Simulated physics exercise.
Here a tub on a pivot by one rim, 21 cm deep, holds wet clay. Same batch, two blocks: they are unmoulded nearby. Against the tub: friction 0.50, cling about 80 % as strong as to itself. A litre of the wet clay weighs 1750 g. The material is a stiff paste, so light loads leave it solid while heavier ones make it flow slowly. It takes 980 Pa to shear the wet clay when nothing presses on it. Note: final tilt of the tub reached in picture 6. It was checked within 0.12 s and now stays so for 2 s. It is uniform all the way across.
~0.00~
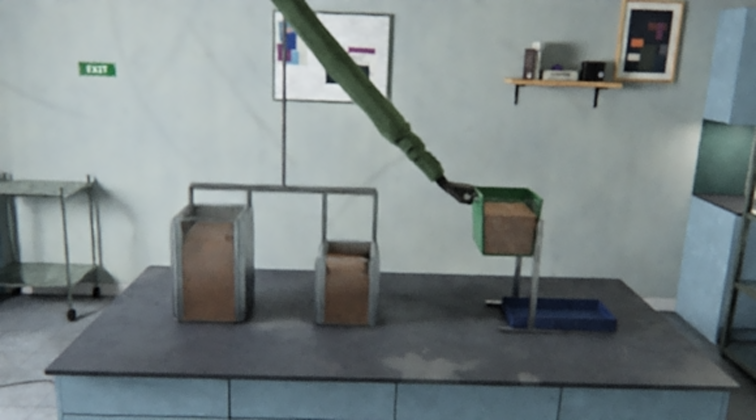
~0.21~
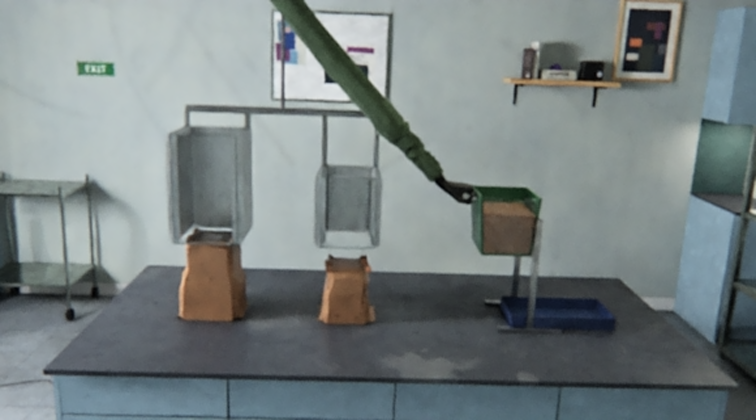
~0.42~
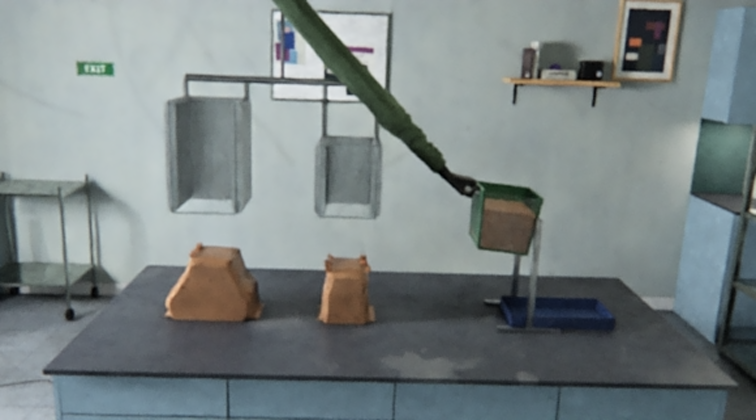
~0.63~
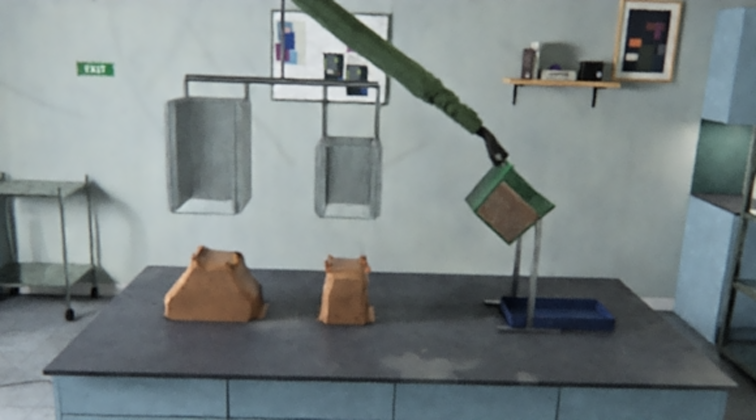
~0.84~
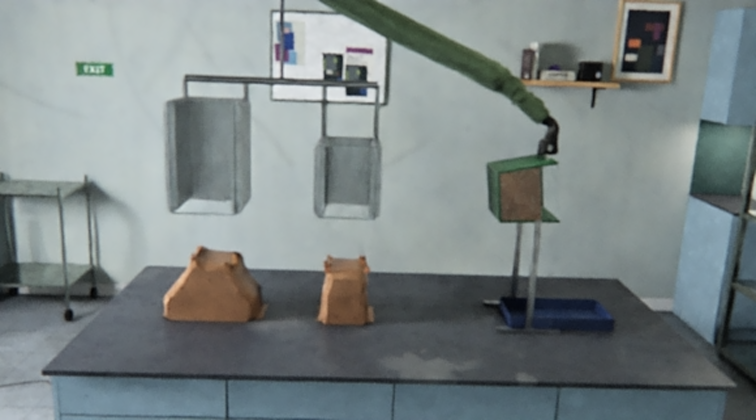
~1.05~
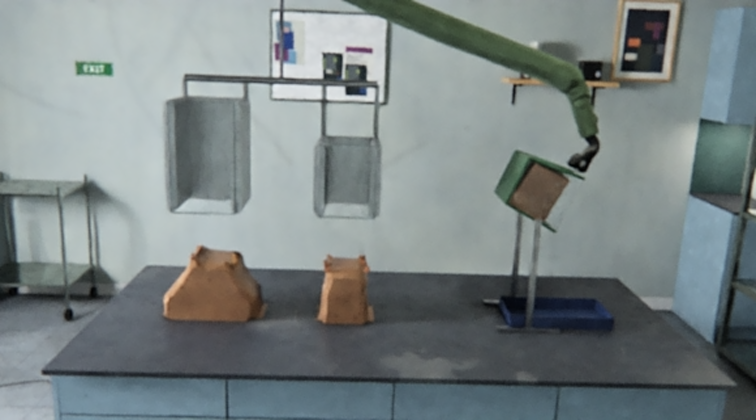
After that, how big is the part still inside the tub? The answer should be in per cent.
I would say roughly 10 per cent is still inside.
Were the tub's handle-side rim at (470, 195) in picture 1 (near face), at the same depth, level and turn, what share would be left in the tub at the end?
Near 10 per cent.
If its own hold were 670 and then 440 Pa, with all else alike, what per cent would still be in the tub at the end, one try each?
Roughly 8 % followed by roughly 8 %.
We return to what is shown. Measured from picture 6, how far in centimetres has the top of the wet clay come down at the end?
About 13 cm.
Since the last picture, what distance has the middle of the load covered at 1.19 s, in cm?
Distance: About 6 cm.
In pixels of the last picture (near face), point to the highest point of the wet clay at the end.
Peak location: Approx. (513, 198).
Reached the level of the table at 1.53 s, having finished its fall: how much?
Roughly 40 per cent.
By 1.19 s, the tub is at 113 degrees and holds 94 %.
By 1.36 s, the tub is at 113 degrees and holds 39 %.
By 1.53 s, the tub is at 113 degrees and holds 10 %.
By 1.70 s, the tub is at 113 degrees and holds 10 %.
By 3.05 s, at the end, the tub is at 113 degrees and holds 10 %.
